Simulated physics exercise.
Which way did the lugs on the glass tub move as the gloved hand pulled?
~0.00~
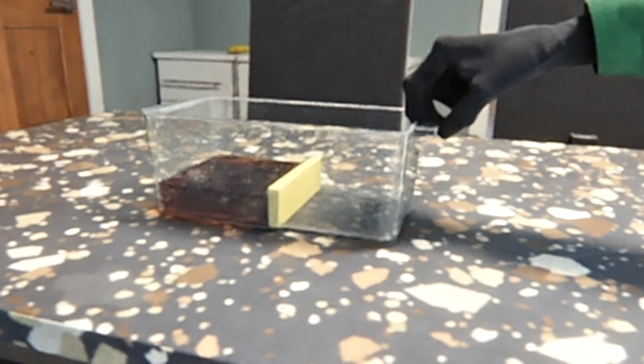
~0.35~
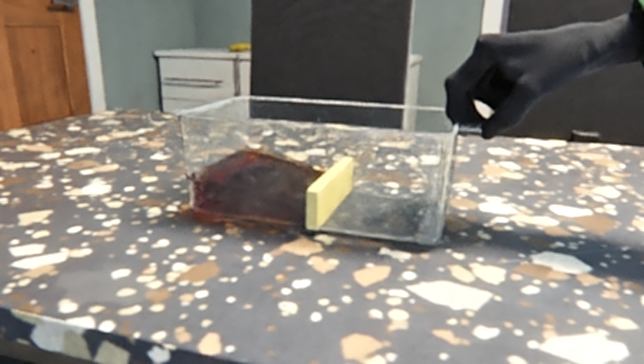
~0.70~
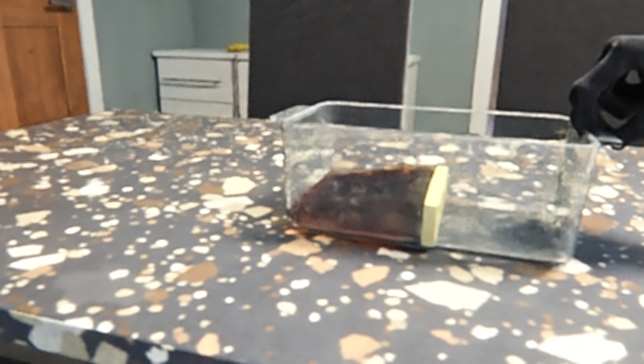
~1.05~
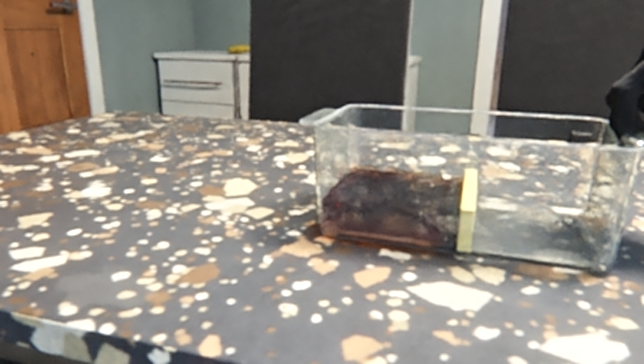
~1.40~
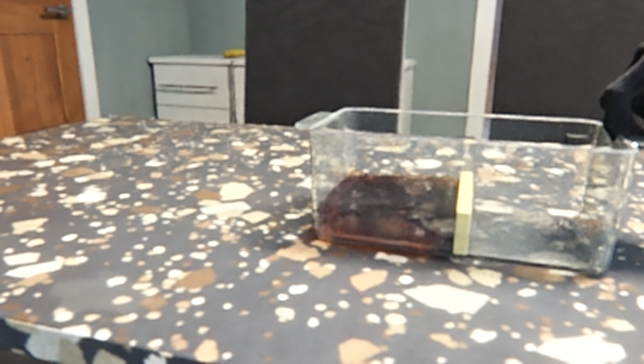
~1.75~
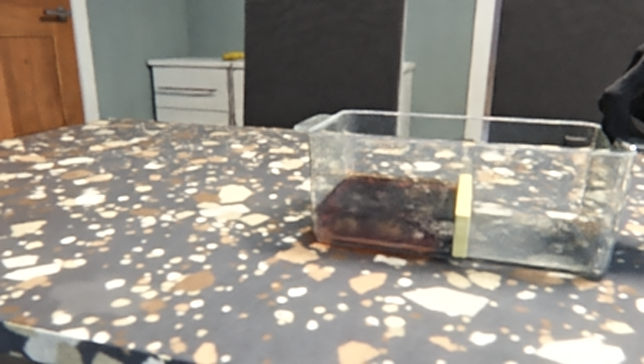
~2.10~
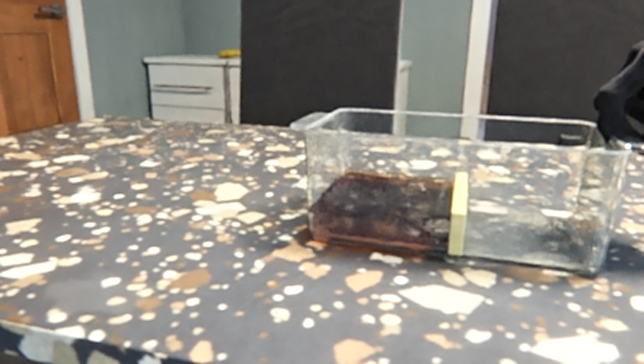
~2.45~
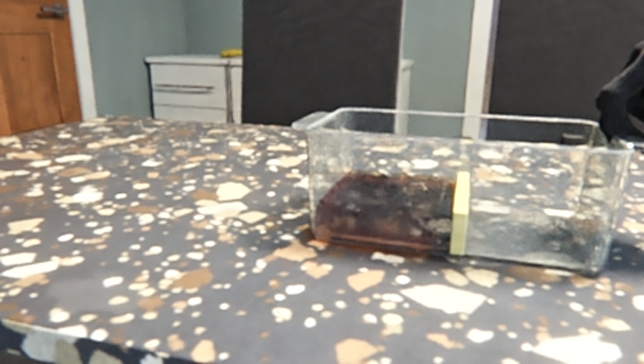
The lugs moved to the right along with the tub.
A black-gloved hand pulled a clear glass tub to the right across a speckled tabletop, making the dark brown tea slosh in its left half. The tub stopped and the tea settled, nearly all of it still left of the pale yellow divider.
